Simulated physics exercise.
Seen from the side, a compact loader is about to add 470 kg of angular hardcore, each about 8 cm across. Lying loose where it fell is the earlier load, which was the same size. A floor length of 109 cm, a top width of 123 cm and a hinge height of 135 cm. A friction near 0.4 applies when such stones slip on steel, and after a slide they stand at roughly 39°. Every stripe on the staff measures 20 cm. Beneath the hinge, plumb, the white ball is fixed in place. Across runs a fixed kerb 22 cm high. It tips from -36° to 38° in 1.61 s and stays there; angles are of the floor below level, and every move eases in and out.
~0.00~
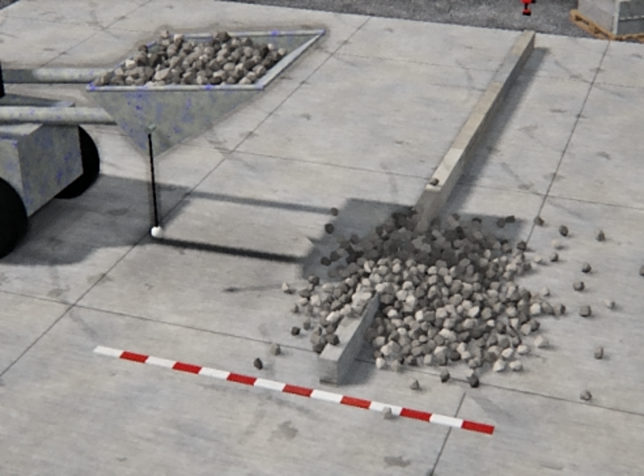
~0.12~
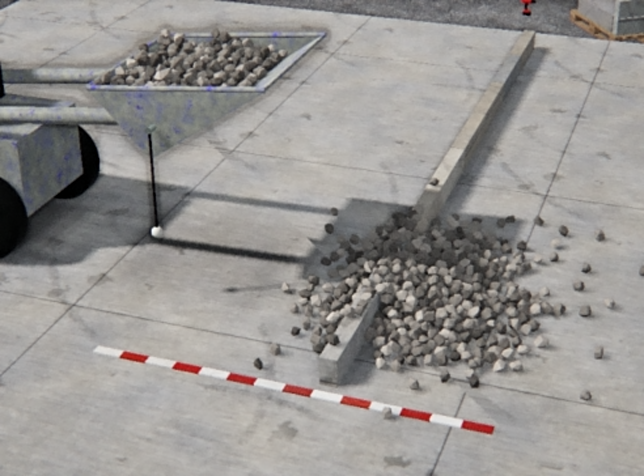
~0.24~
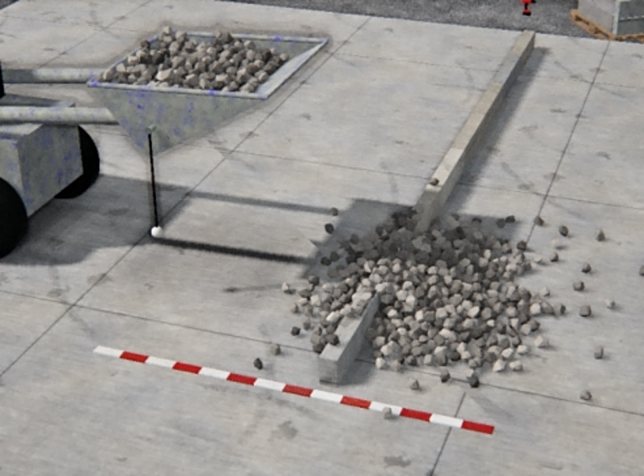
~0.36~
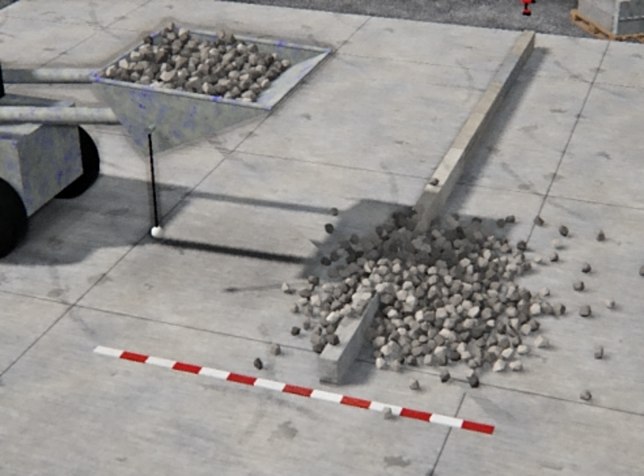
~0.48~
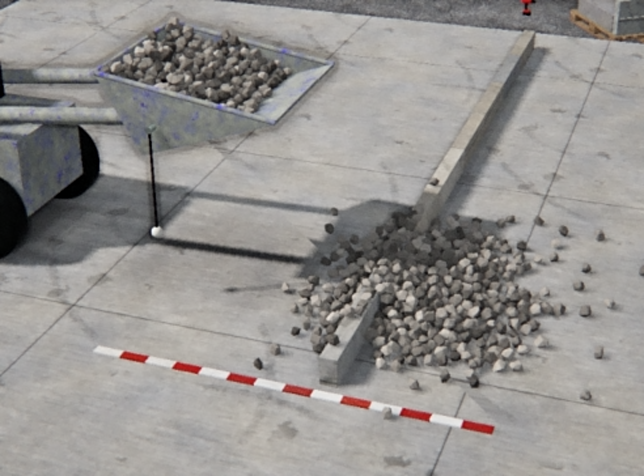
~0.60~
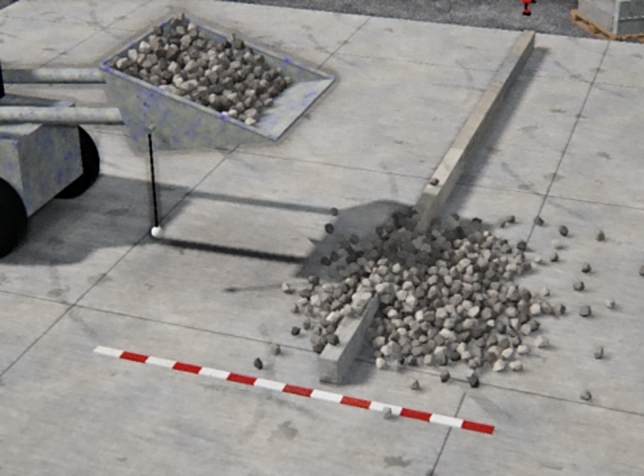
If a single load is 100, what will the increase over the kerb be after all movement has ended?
The increase will be around 0 per cent.
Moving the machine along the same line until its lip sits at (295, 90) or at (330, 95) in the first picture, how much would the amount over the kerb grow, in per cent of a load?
The first would add some 0 per cent and the second some 25 per cent.
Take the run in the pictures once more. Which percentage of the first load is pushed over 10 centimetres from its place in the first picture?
About 0 per cent.
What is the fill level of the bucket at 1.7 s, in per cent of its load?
Roughly 75 per cent remains inside.
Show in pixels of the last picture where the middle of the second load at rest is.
(321, 262).
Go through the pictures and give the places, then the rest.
In the first frame, lip at (264, 88), floor tilted -36°, highest stones at (206, 46). The earlier load is highest near (398, 239), 33 cm above ground level, 25 % on this side of the kerb, 75 % over the kerb.
In the second frame, the bucket is at -35°, its lip at (265, 90); the top of the load is at (207, 46); the stones move at 0.1 m/s on average.
In the third frame, the bucket is at -32°, its lip at (268, 97); the top of the load is at (184, 42); the stones move at 0.1 m/s on average.
In the fourth frame, the bucket is at -27°, its lip at (272, 109); the top of the load is at (175, 37); the stones move at 0.2 m/s on average.
In the fifth frame, lip at (275, 123), floor tilted -20°, highest stones at (169, 35); the stones move at 0.2 m/s on average.
In the sixth frame, the bucket is at -13°, its lip at (277, 140); the top of the load is at (174, 30); the stones move at 0.3 m/s on average.
After 1.2 s the floor is at 27°; in per cent of one load, 100 in the bucket, 25 on this side of the kerb, 75 over the kerb; the foremost stones are at (599, 300).
After 1.7 s the floor is at 38°; in per cent of one load, 77 in the bucket, 48 on this side of the kerb, 75 over the kerb; the foremost stones are at (599, 300).
After 2.1 s the floor is at 38°; in per cent of one load, 28 in the bucket, 97 on this side of the kerb, 75 over the kerb; the foremost stones are at (599, 300).
After 4.8 s the floor is at 38°; in per cent of one load, 0 in the bucket, 125 on this side of the kerb, 75 over the kerb; the foremost stones are at (599, 300). Net gain over the kerb, 0.
